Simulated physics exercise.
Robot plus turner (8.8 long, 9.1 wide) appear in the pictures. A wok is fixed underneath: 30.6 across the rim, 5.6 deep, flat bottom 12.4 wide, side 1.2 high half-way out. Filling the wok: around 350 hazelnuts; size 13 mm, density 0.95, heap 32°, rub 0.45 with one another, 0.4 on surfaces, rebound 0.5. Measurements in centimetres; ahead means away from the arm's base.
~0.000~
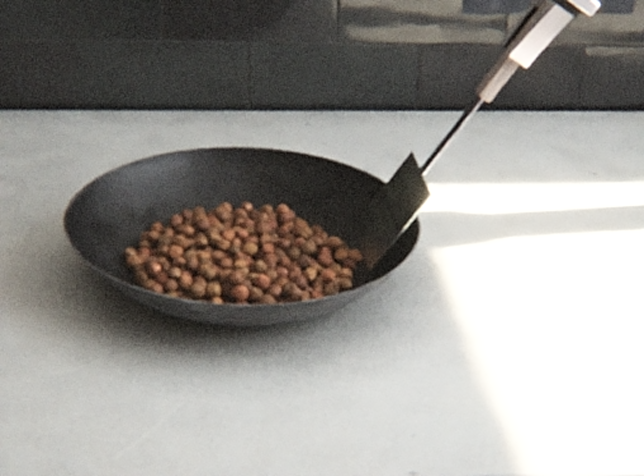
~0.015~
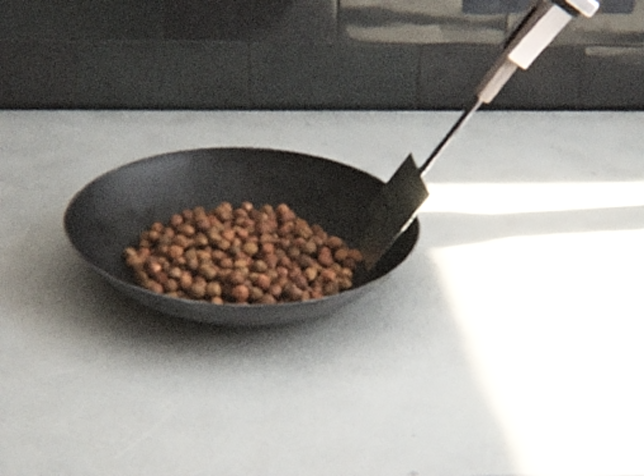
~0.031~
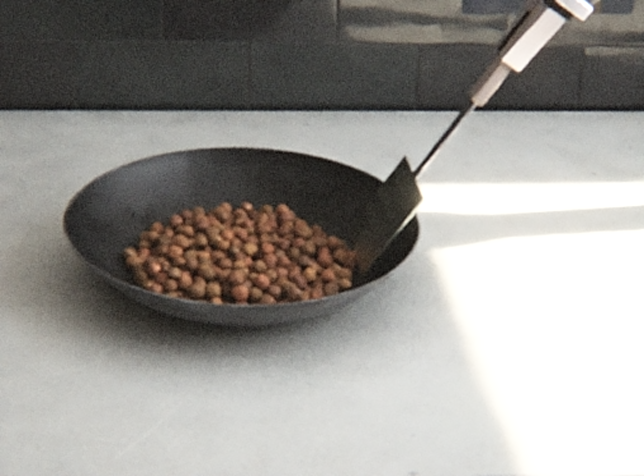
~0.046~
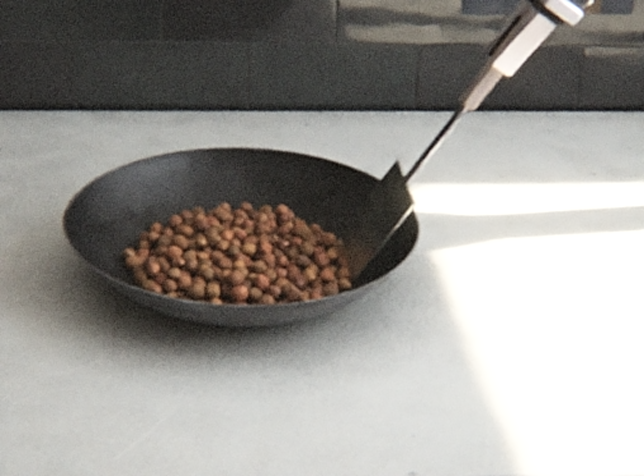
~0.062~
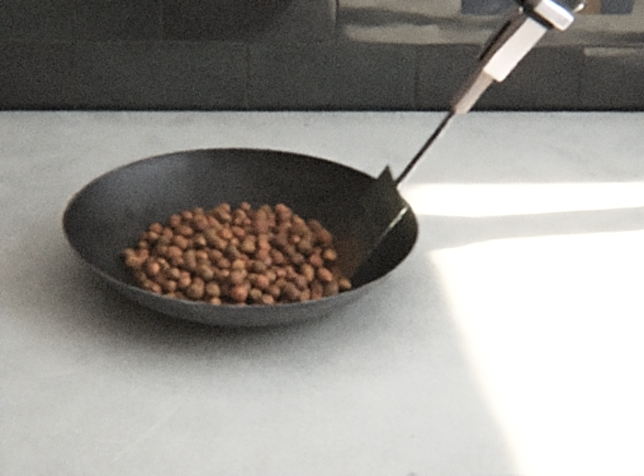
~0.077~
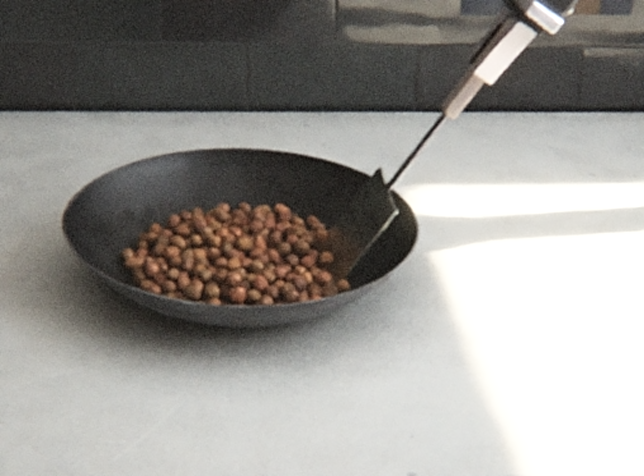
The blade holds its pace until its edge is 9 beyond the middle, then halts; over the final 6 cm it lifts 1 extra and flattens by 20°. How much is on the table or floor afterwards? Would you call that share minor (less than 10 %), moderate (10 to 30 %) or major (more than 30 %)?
I would call it minor.
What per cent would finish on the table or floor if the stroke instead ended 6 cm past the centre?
Changed stop: Approx. 0 %.
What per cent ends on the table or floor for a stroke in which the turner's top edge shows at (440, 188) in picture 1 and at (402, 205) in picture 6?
Close to 0 in a hundred.
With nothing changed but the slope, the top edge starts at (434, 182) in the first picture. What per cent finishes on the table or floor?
I'd estimate around 0 per cent.
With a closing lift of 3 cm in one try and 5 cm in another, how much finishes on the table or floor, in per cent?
I'd put it near 0 in a hundred, then near 0 in a hundred.
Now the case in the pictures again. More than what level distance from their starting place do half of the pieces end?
Level distance of around 5 cm.
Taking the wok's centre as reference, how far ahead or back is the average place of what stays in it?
Roughly 5.5 cm ahead of the centre.
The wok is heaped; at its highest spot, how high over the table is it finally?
Near 7.0 centimetres high.
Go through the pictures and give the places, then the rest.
The first picture shows the turner top edge at (422, 173), sloping 57°; upper third of the load around (239, 250), from x 130 to 355, top at y 210; 346 in the wok.
The second picture shows the turner top edge at (421, 173), sloping 57°; upper third of the load around (239, 251), from x 130 to 355, top at y 210.
The third picture shows the turner top edge at (415, 176), sloping 57°; upper third of the load around (239, 251), from x 130 to 355, top at y 210.
The fourth picture shows the turner top edge at (406, 181), sloping 57°; upper third of the load around (239, 251), from x 130 to 345, top at y 210.
The fifth picture shows the turner top edge at (397, 185), sloping 57°; upper third of the load around (239, 252), from x 130 to 345, top at y 210.
The sixth picture shows the turner top edge at (388, 188), sloping 57°; upper third of the load around (240, 254), from x 125 to 340, top at y 210; 346 in the wok.
After 0.21 s, sloping 57°, highest piece 4 above the table; 346 in the wok.
After 0.34 s, sloping 51°, highest piece 5 above the table; 346 in the wok.
After 0.61 s, sloping 37°, highest piece 7 above the table; 339 in the wok, 5 on the table or floor, 2 on the blade or in flight.
After 1.66 s, sloping 37°, highest piece 7 above the table; 339 in the wok, 7 on the table or floor.
In the end, 339 in the wok, 7 on the table or floor. That is 2 % on the table or floor.
